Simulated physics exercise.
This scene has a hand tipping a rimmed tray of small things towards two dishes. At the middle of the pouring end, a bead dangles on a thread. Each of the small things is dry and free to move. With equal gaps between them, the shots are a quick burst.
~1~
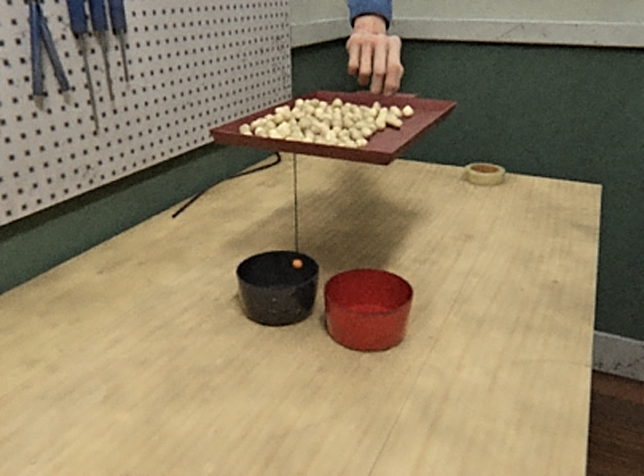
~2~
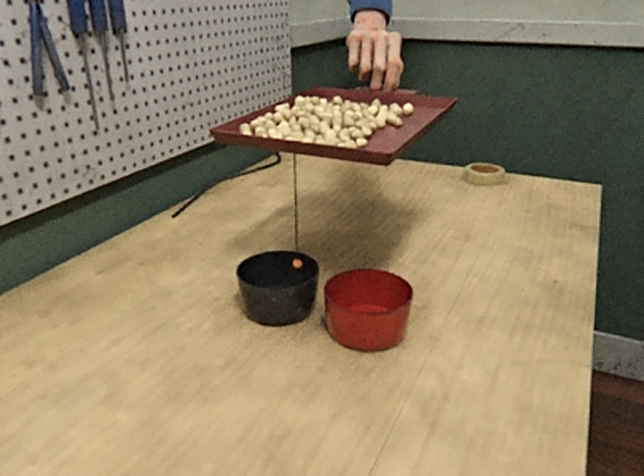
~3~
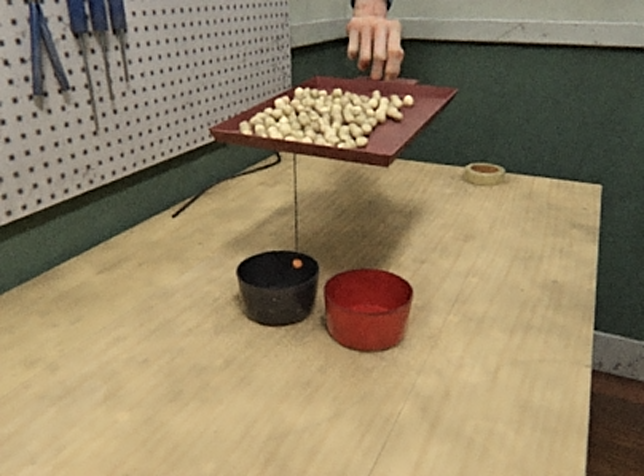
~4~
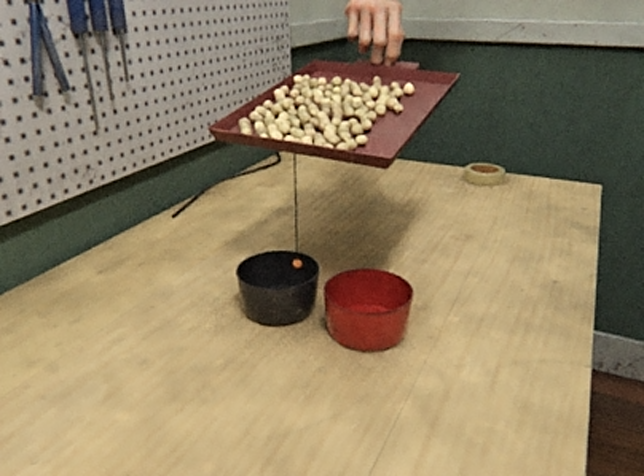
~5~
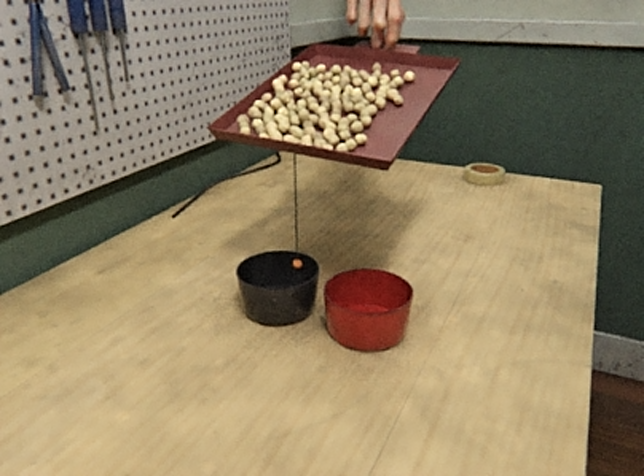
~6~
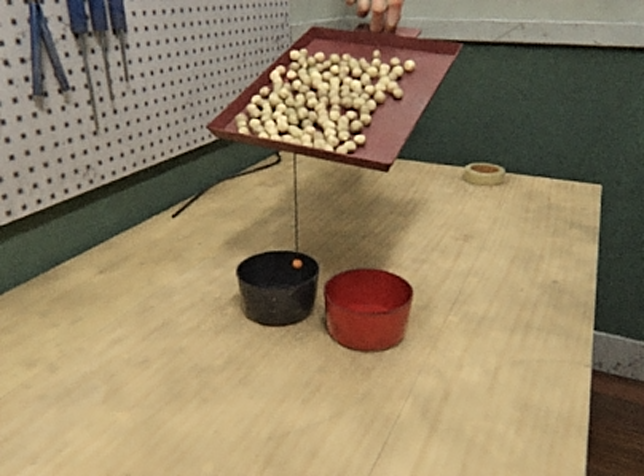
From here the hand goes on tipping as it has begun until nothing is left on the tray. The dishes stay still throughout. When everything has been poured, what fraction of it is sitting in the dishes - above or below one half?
The dishes save the lesser portion.
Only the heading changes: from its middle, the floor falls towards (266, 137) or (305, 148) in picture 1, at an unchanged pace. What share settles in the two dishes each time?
The first gives 20 %, the second 0 %.
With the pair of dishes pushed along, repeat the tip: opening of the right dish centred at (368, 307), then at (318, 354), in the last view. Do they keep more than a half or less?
Well, the bulk the first time and the minor share the second time.
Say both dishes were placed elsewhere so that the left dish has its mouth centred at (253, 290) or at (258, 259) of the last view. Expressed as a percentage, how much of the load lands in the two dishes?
Close to 80 in a hundred first, close to 0 in a hundred second.
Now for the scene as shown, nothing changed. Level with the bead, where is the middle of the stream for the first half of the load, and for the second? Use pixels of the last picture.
Around (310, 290), followed by around (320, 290).
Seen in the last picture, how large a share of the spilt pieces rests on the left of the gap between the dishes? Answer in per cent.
70 per cent, roughly.
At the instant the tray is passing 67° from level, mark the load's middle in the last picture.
The load is centred about (313, 142).
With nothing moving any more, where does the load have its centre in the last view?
Last view, resting centre - approx. (315, 362).
Shortly afterwards, tray tipped steeply; the bulk on the tray; only a few in the right dish; only a few outside both; near a quarter in the air.
Next, tray tipped past a quarter turn; near a quarter in the right dish; the bulk outside both; a little in the air.
Some moments later, tray tipped past a quarter turn; near a quarter in the right dish; the bulk outside both.
In the end, tray tipped past a quarter turn; near a quarter in the right dish; none at all in the left dish; the bulk outside both.
